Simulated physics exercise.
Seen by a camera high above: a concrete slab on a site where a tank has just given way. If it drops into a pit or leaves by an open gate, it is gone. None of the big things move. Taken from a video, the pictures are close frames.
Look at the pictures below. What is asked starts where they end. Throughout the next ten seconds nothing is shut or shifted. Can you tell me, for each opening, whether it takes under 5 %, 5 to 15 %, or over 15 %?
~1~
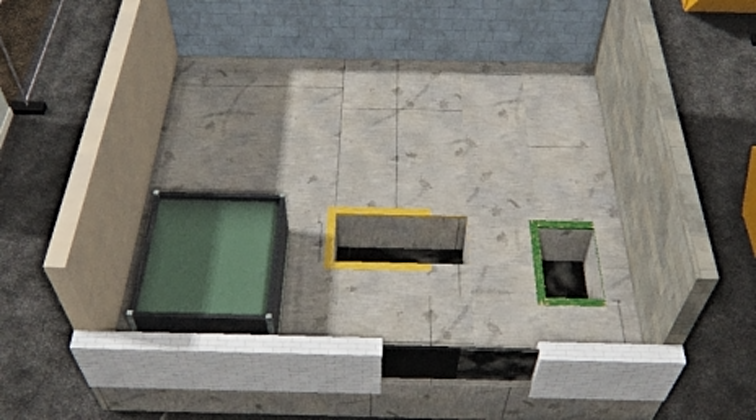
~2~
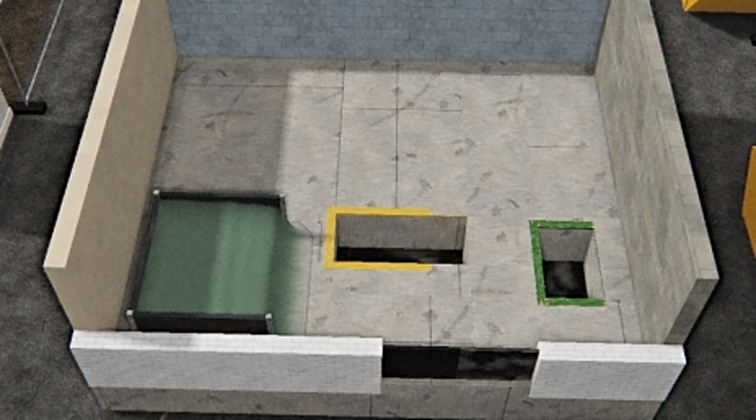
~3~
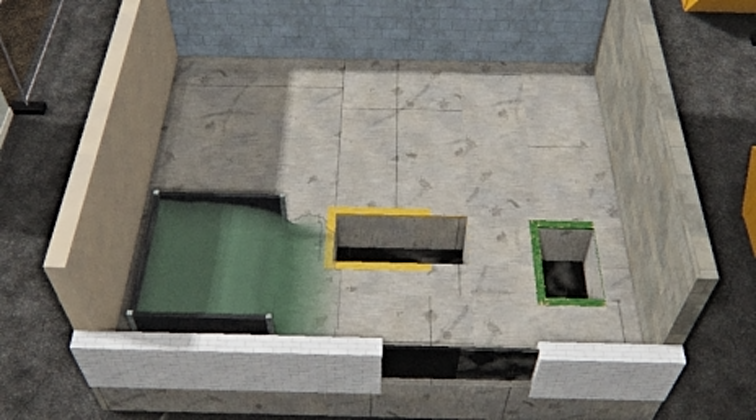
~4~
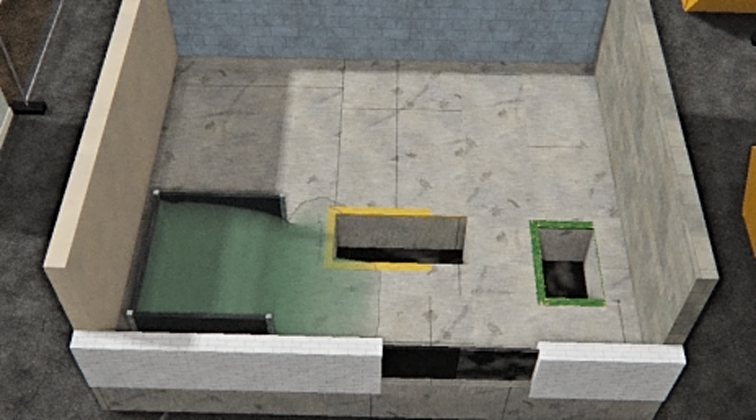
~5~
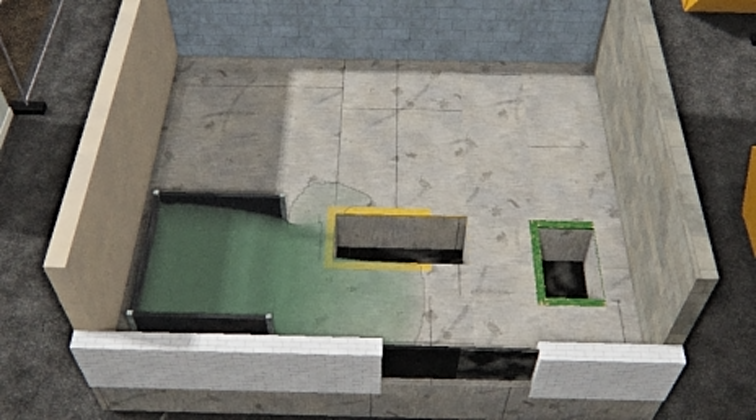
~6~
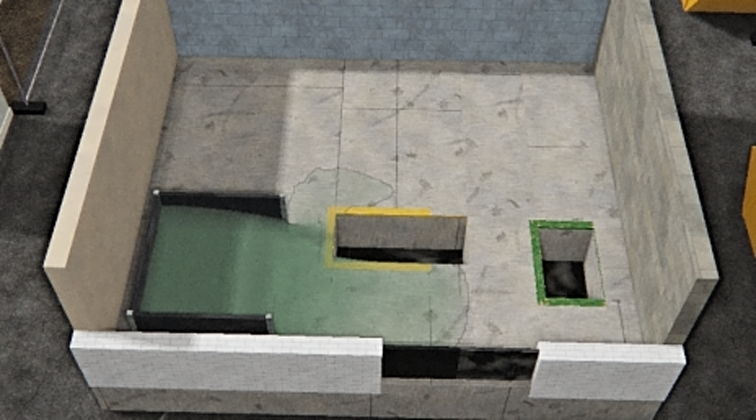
One by one: The gate carries off beneath five per cent, the green pit carries off upward of fifteen per cent, the yellow pit carries off upward of fifteen per cent.
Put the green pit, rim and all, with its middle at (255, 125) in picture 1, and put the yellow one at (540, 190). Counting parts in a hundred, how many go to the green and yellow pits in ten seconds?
Green share 2%, yellow share 55%.
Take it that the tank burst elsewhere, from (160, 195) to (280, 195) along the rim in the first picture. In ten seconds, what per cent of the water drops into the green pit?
Green: About 15 %.
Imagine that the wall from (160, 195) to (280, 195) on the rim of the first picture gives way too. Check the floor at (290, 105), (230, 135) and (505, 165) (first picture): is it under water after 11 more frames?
Soaked, then soaked, then unsoaked.
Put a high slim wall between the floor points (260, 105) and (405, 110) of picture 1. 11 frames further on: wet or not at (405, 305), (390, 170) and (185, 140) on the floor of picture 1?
Swamped; swamped; spared.
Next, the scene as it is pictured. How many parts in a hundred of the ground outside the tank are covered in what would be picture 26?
That should be about 35 %.
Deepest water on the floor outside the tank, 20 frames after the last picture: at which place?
At about (588, 371).
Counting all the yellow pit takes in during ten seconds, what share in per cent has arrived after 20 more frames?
My figure is 75 in a hundred.
A moment on, water covers 25 % of the floor; the gate 0 %, the green pit 1 %, the yellow pit 16 %.
Next, water covers 30 % of the floor; the gate 0 %, the green pit 4 %, the yellow pit 26 %.
Then, water covers 35 % of the floor; the gate 0 %, the green pit 16 %, the yellow pit 33 %.
Later, water covers 35 % of the floor; the gate 0 %, the green pit 29 %, the yellow pit 38 %.
In the end, water covers 50 % of the floor; the gate 0 %, the green pit 33 %, the yellow pit 44 %.
